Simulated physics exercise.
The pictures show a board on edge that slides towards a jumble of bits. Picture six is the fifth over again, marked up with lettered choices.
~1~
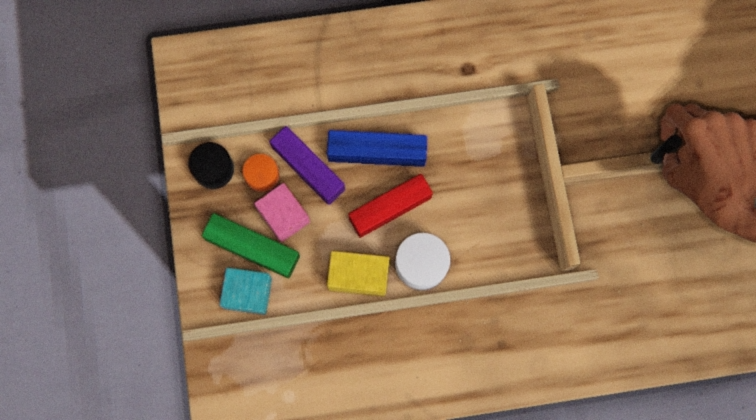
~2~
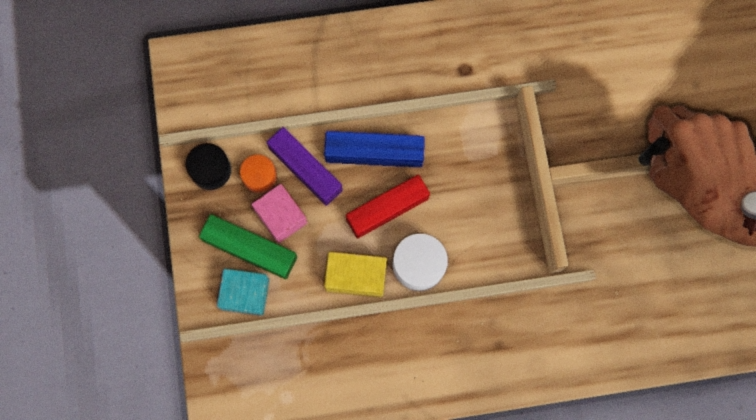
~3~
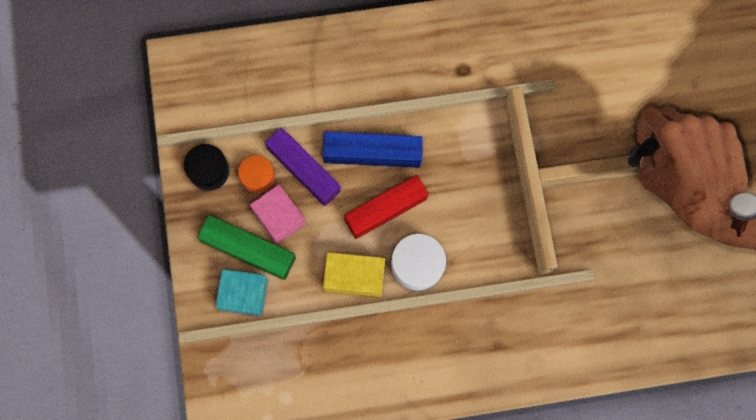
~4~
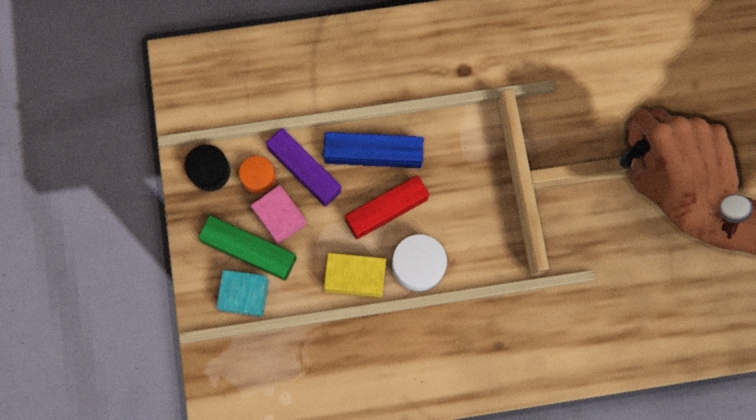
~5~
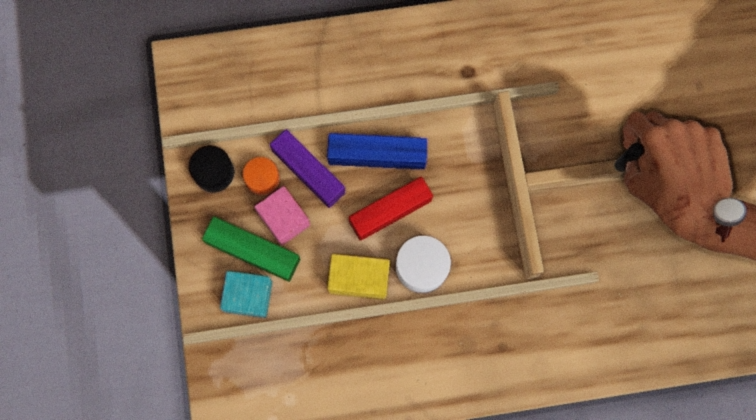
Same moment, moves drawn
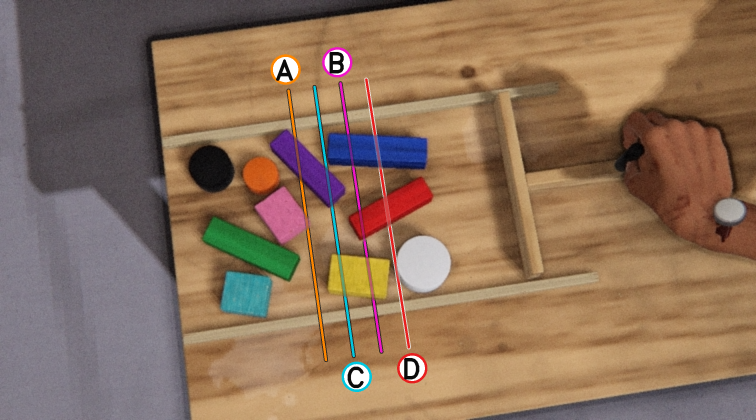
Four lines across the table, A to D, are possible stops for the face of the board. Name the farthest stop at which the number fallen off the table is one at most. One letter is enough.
At A, and not beyond.
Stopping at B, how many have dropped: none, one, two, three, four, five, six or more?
The count is none.
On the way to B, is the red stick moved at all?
By then, yes.
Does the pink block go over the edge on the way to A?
No.
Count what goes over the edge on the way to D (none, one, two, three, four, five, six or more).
The count is none.
On the marked copy, A at (307, 221); B at (360, 213); C at (333, 217); D at (387, 209).
Taking A. A third of the way, board (445, 191); black tin (212, 170); turquoise block (247, 295).
Two thirds of the way, board (369, 202); turquoise block (238, 296); green stick (242, 244).
When it is over, board (310, 211); turquoise block (182, 310); black tin (180, 180); none fallen.
As for the rest, B is within the limit but short; C is within the limit but short; D is within the limit but short.
